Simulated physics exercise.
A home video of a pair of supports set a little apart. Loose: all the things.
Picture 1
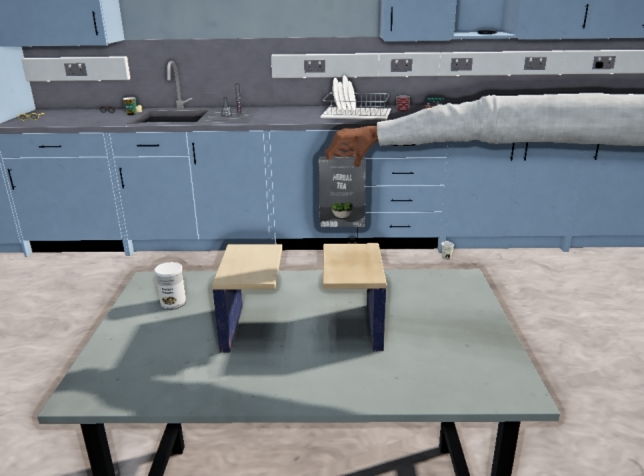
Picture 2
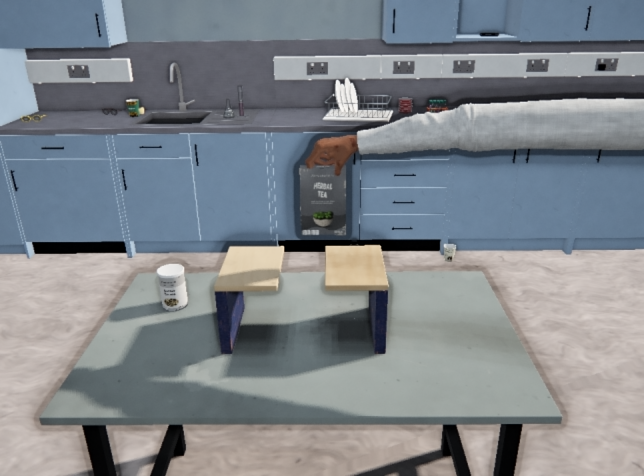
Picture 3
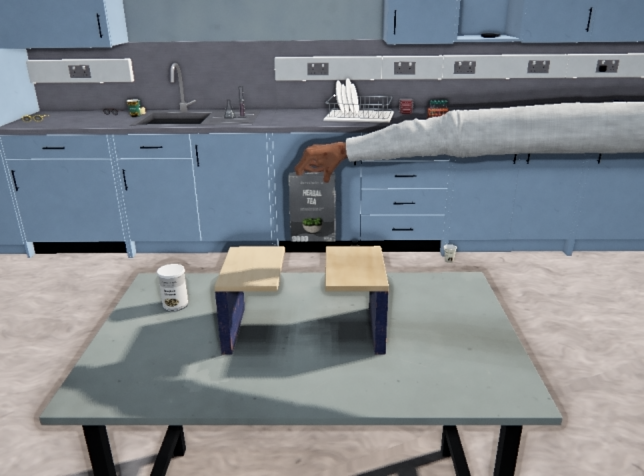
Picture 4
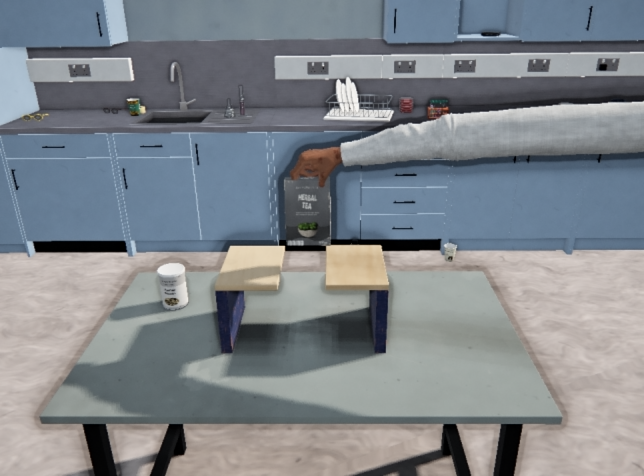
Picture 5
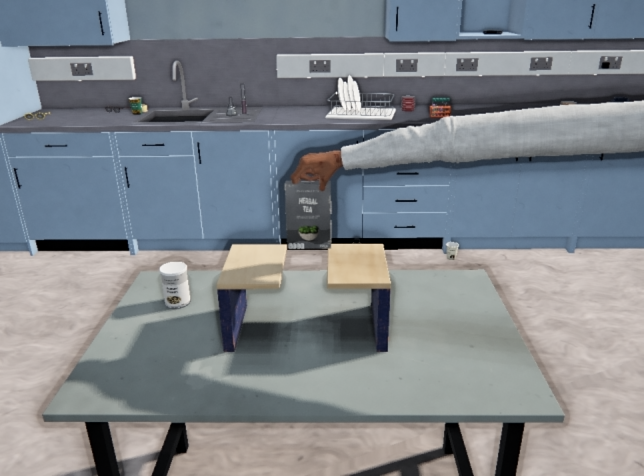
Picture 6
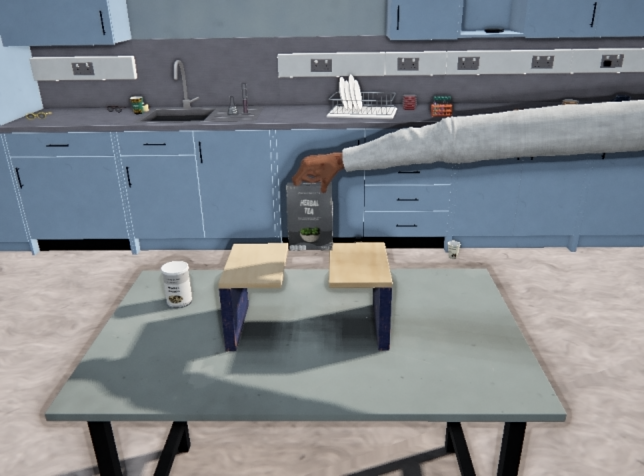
A grey packet held from above by a hand reaching in from the right moves slightly left and is then held nearly still above the gap between two wooden-topped supports on a table, while a white tin stays at left.
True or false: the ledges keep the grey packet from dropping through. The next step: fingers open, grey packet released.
True.
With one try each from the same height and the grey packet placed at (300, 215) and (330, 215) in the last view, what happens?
Stuck, then Stuck.
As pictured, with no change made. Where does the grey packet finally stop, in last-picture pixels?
Around (300, 246).
Then, 0.20 s past the last view, grey packet displaced a little near (310, 232).
Then, 0.30 s past the last view, grey packet rocked 41° from its first pose near (298, 245).
Then, 0.50 s past the last view, grey packet rocked 63° from its first pose near (300, 246).
Finally, down or leaning hard on the stand or table, grey packet; white tin still in place. Final places as the last picture's camera would see them, grey packet near (300, 246). The packet lodges.
